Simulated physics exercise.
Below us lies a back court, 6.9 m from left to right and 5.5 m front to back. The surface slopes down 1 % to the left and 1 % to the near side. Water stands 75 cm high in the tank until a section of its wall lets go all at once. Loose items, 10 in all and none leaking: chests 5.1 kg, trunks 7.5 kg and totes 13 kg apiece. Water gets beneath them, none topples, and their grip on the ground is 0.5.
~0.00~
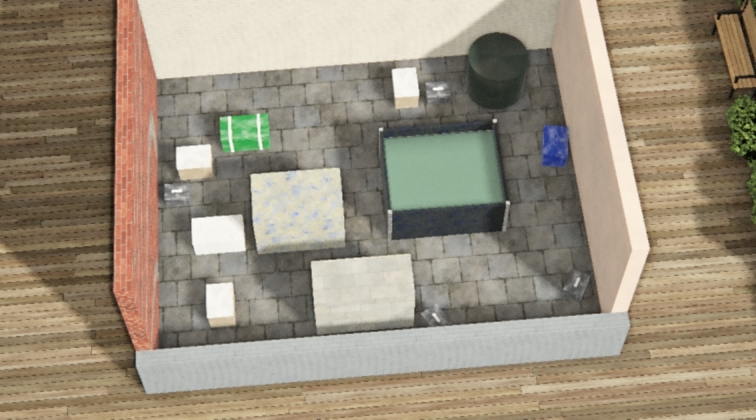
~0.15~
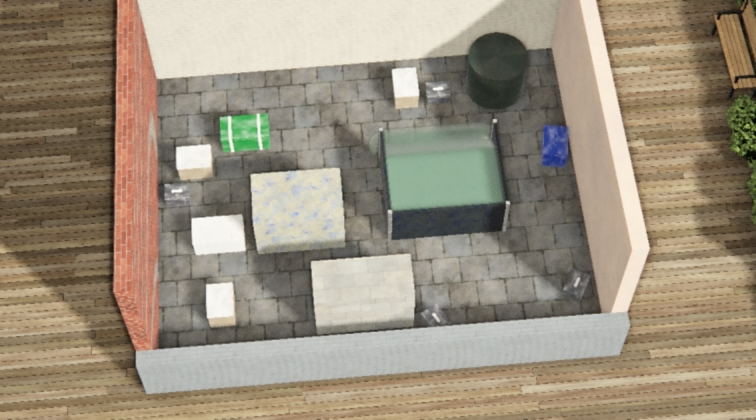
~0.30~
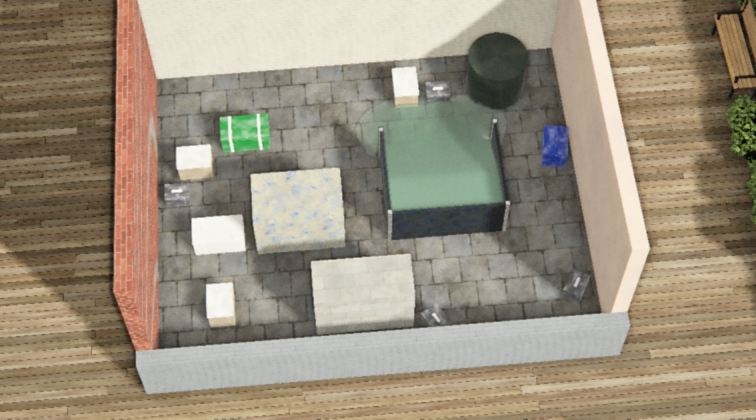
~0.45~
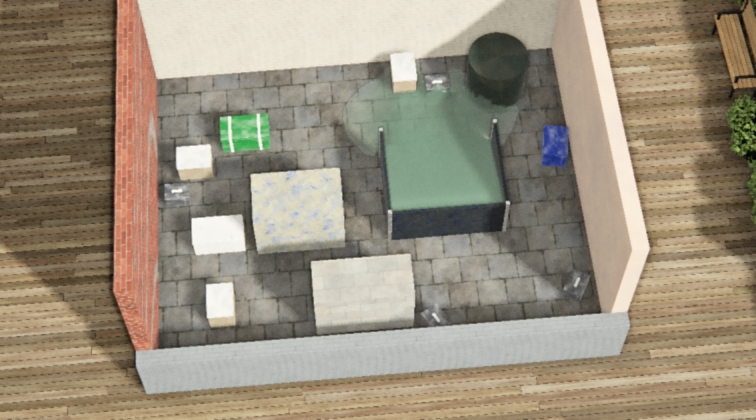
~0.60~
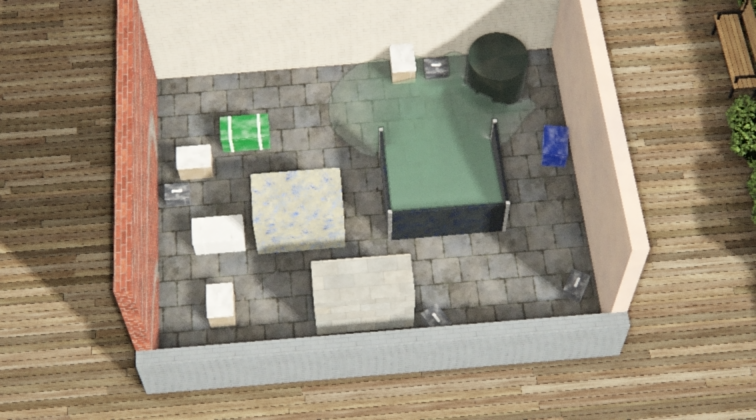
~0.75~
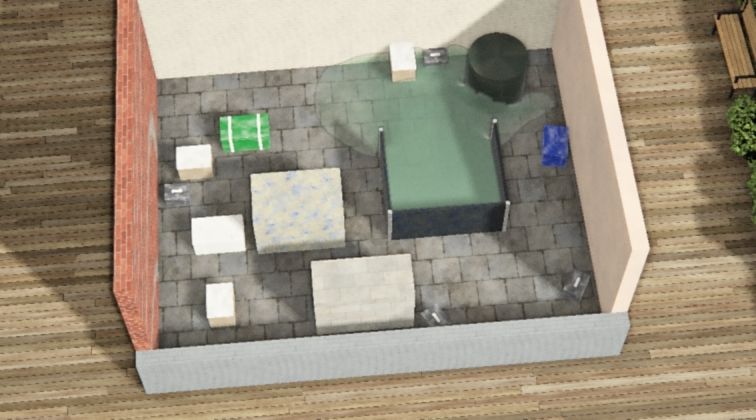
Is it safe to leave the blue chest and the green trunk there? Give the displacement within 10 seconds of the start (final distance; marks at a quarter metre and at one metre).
Blue chest ends far away, green trunk travels far.
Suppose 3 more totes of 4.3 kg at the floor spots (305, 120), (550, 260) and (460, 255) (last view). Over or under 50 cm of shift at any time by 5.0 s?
In that order: Past it, past it, short of it.
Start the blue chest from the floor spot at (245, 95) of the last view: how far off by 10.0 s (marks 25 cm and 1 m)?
It ends far away.
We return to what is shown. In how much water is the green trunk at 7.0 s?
About 10 cm.
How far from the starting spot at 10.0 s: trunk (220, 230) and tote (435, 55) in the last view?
In that order: 150 cm, 80 cm.
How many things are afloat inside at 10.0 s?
7 of them.
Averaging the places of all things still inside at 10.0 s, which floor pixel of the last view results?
Around (335, 272).
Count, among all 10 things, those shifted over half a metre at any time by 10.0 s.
I count 9.
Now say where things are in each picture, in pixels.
In the first picture, the blue chest at (556, 140) rests on the ground; the green trunk at (244, 126), on the bottom; water covers 2.7 m2; 0 of 10 have shifted.
In the second picture, the blue chest at (556, 140) rests on the ground; the green trunk at (244, 126) rests on the ground; water covers 3.8 m2; 0 of 10 have shifted.
In the third picture, the blue chest at (556, 140), on the bottom; the green trunk at (244, 126), on the bottom; 5.1 m2 under water; 0 of 10 have shifted.
In the fourth picture, the blue chest at (556, 140) rests on the ground; the green trunk at (244, 126), on the bottom; water covers 6.3 m2; 2 of 10 have shifted.
In the fifth picture, the blue chest at (556, 140), on the bottom; the green trunk at (244, 126), on the bottom; 7.6 m2 under water; 2 of 10 have shifted.
In the sixth picture, the blue chest at (556, 140), on the bottom; the green trunk at (244, 126) rests on the ground; water covers 8.4 m2; 2 of 10 have shifted.
After 2.0 s the blue chest is near (550, 156), 0.3 m from its start, aground; the green trunk is near (244, 126), 0.0 m from its start, aground; 2 afloat.
After 4.5 s the blue chest is near (541, 305), 3.1 m from its start, afloat; the green trunk is near (239, 244), 2.2 m from its start, afloat; 4 afloat.
After 7.0 s the blue chest is near (422, 242), 2.9 m from its start, afloat; the green trunk is near (257, 285), 3.0 m from its start, afloat; 7 afloat.
After 10.0 s the blue chest is near (351, 266), 4.1 m from its start, afloat; the green trunk is near (266, 251), 2.4 m from its start, afloat; 7 afloat.
